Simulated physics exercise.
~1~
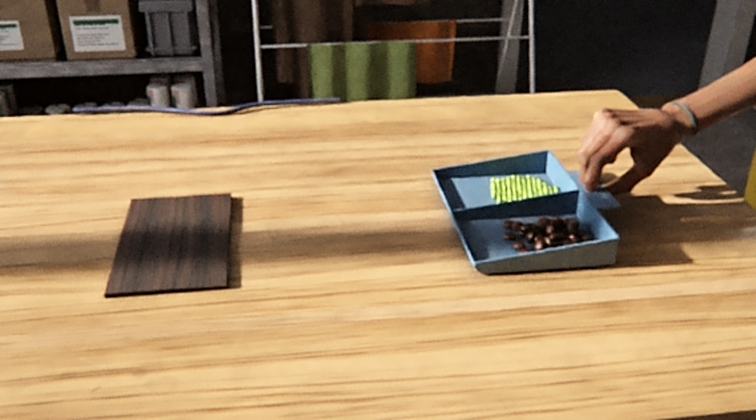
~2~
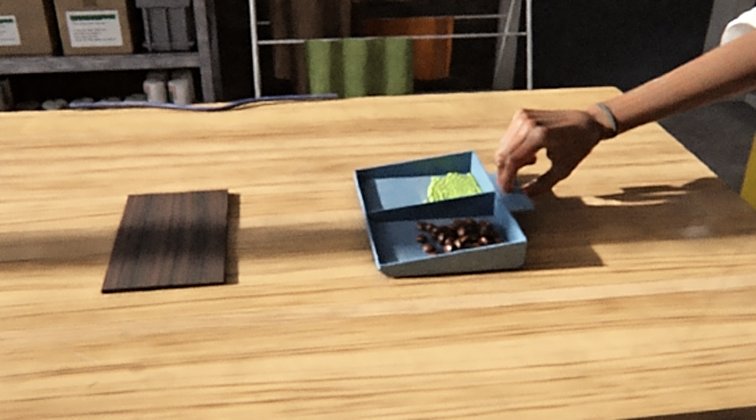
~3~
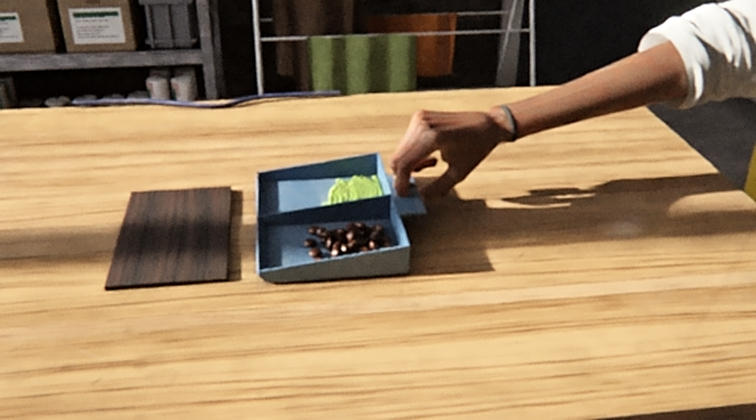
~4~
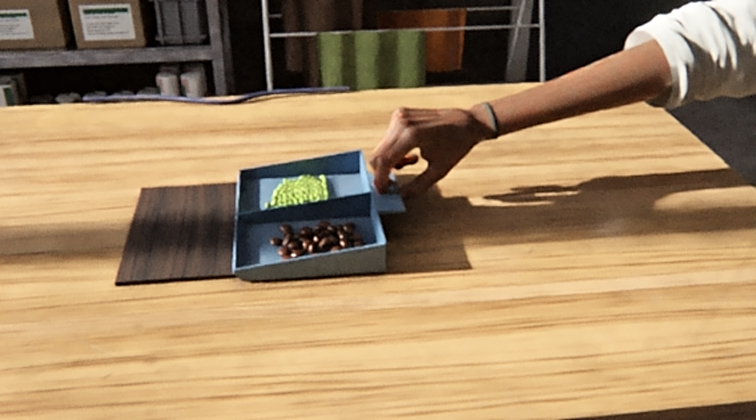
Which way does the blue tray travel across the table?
The blue tray moves to the left, towards the dark flat board.
